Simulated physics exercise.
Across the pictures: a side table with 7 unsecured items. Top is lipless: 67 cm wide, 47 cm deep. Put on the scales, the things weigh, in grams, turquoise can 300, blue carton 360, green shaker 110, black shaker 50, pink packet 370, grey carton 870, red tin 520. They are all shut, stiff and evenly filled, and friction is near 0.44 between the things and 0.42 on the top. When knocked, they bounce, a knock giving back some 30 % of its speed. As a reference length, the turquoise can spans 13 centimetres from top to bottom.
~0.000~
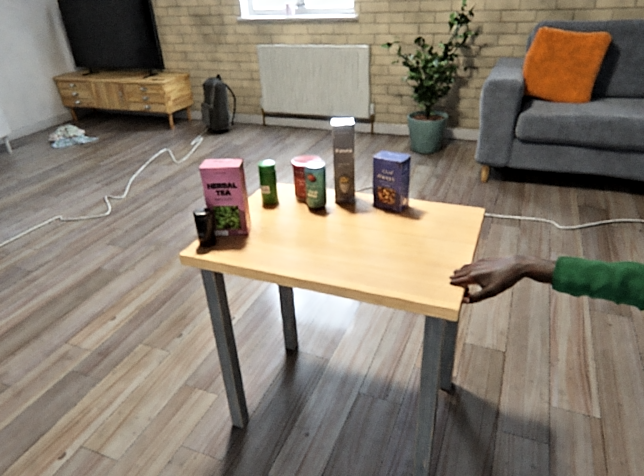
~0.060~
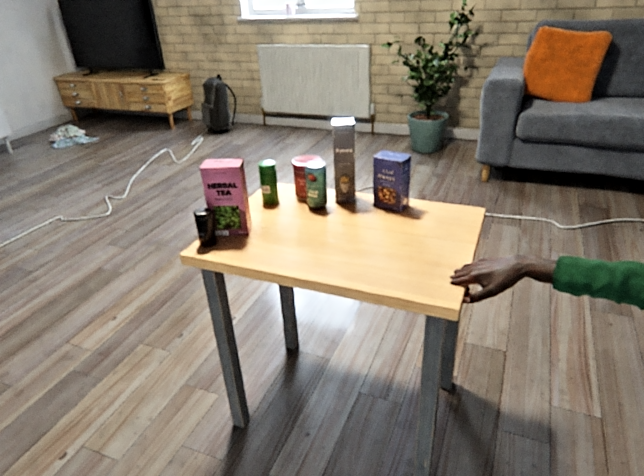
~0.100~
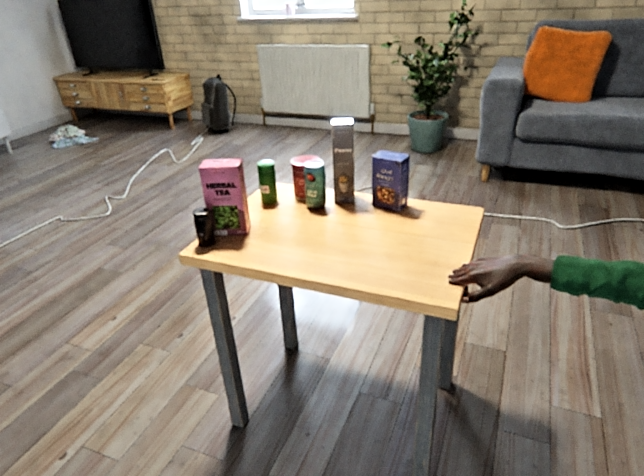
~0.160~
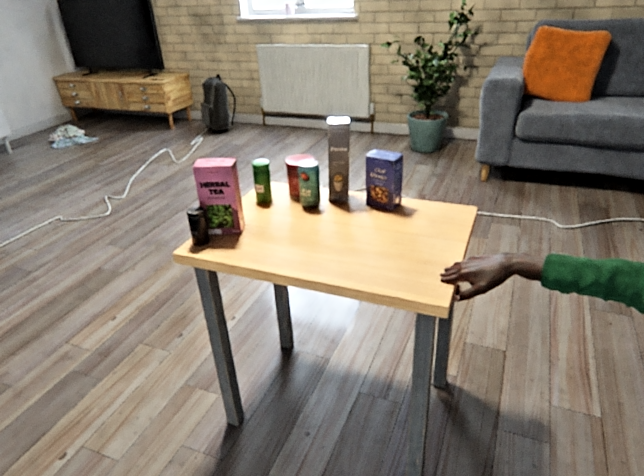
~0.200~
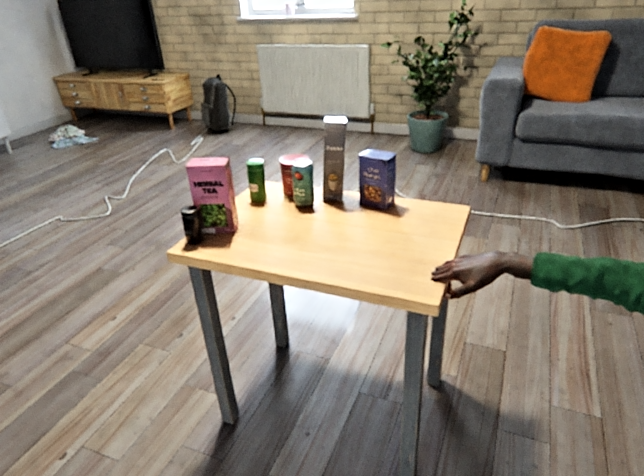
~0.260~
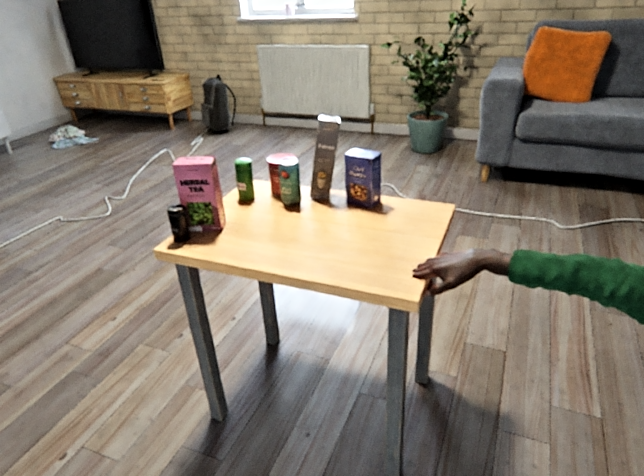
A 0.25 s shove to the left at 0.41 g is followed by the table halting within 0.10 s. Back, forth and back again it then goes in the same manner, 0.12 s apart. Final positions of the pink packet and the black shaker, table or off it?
Pink packet: Off it. Black shaker: Off it.
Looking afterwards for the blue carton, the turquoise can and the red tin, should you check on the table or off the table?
Well, the blue carton does not come off, the turquoise can does not come off, and the red tin does come off.
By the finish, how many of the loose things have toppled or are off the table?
That gives 5.
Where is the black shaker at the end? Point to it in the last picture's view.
It ends near (160, 386).
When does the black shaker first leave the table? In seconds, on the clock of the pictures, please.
It happens at about 0.4 s.
After 0.66 s, table 14 cm from its start; green shaker, black shaker and pink packet now off the table; grey carton leaning 36°; turquoise can slid 8 cm.
After 0.96 s, grey carton now off the table; red tin slid 10 cm; turquoise can slid 4 cm.
After 1.36 s, table 18 cm from its start; red tin slid 14 cm; turquoise can slid 5 cm; blue carton slid 3 cm.
After 1.76 s, table 2 cm from its start; red tin now off the table; turquoise can slid 10 cm.
At rest (2.5 s), off the table, green shaker, black shaker, pink packet, grey carton and red tin; not toppled but over 5 cm from the start, blue carton; the last one in place, give or take 5 cm. In the last view, pink packet near (205, 340), black shaker near (160, 386).
